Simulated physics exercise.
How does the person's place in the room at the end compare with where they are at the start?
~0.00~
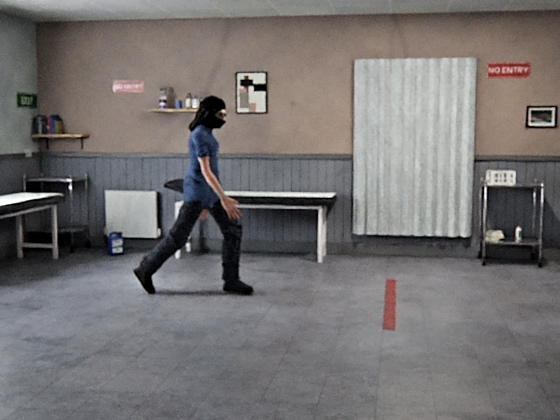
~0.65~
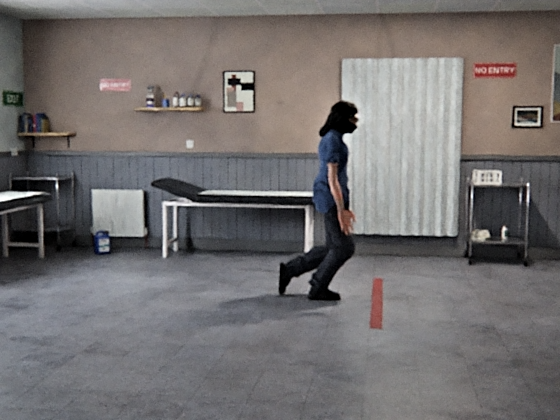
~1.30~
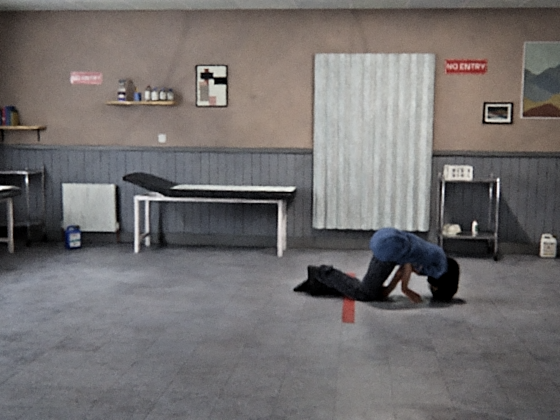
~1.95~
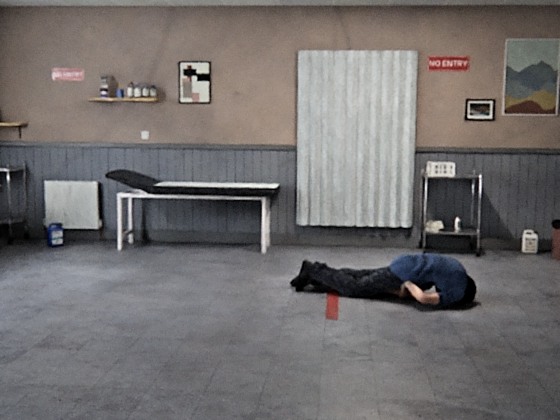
At the start the person is upright on the left side of the room, well short of the red tape. By the end they are farther right and down on the floor, with their hips, chest and head past the tape.
